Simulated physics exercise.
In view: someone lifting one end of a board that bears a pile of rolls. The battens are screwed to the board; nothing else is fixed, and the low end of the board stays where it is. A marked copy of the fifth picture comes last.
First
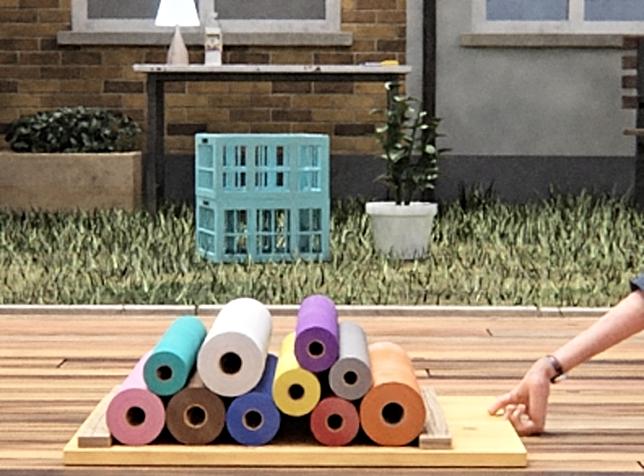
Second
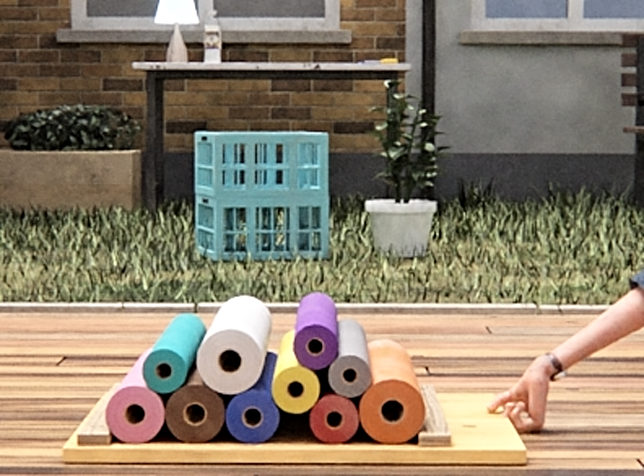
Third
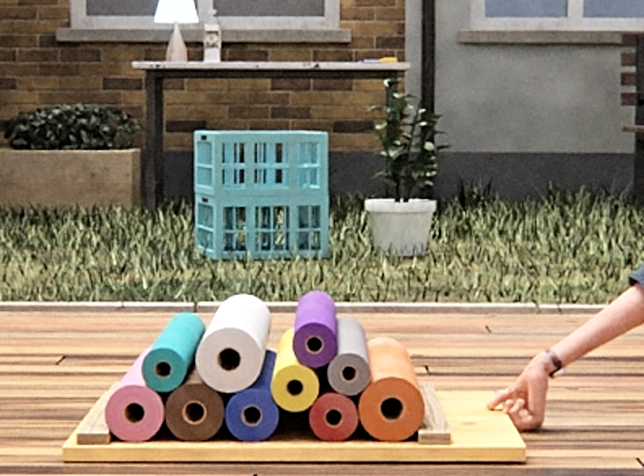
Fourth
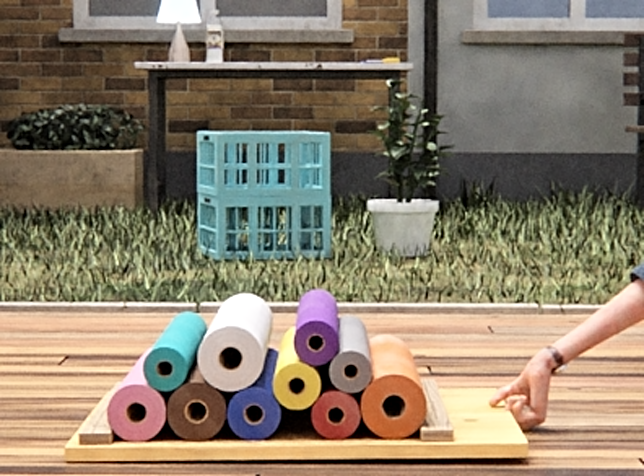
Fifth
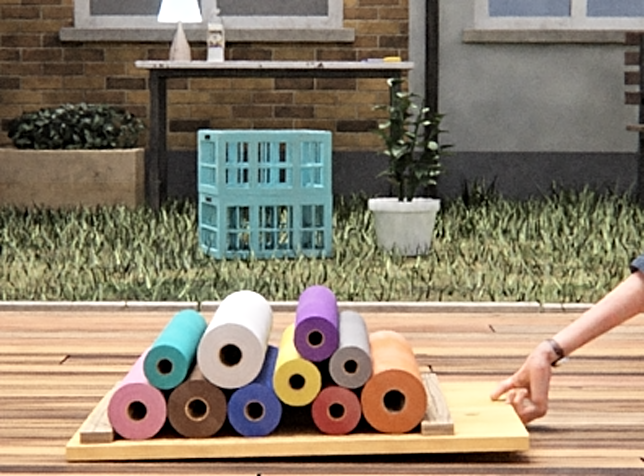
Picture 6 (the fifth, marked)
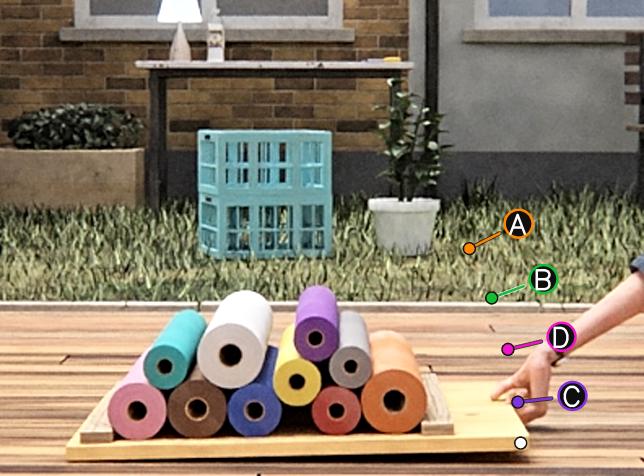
On a plank deck before a strip of grass and a brick and grey wall, seen level from the front, a turquoise crate stack and a potted plant stand near a table with a lamp. Pink, brown, blue, red and orange rolls line a yellow board between wooden battens, with turquoise, white, yellow, purple and grey ones above. A hand at the right slightly lifts that end, the rolls tilting along, while the view shifts barely.
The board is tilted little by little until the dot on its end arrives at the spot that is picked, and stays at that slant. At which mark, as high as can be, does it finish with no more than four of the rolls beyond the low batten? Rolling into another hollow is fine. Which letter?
It can be raised to A.
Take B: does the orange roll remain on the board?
The orange roll: Yes.
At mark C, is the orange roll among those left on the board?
Yes, with C.
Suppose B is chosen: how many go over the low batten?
With B, none.
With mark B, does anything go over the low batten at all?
No.
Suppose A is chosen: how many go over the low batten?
At A the number is none.
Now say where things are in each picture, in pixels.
The first frame shows orange roll (393, 414); yellow roll (296, 392); grey roll (350, 378).
The second frame shows grey roll (350, 376); turquoise roll (164, 370).
The third frame shows board (297, 418); orange roll (392, 409); pink roll (134, 413).
The fourth frame shows board (299, 416); pink roll (136, 412); brown roll (197, 411).
The fifth frame shows board (300, 412); pink roll (137, 411); brown roll (197, 408).
On the marked copy, A at (469, 248); B at (492, 298); C at (518, 402); D at (508, 349); the white dot at (521, 443).
With A. Early on, board at 16°.
Further on, board at 27°.
At the end, board at 27°, none over the low batten.
As for the rest, B none over the low batten; C none over the low batten; D none over the low batten.
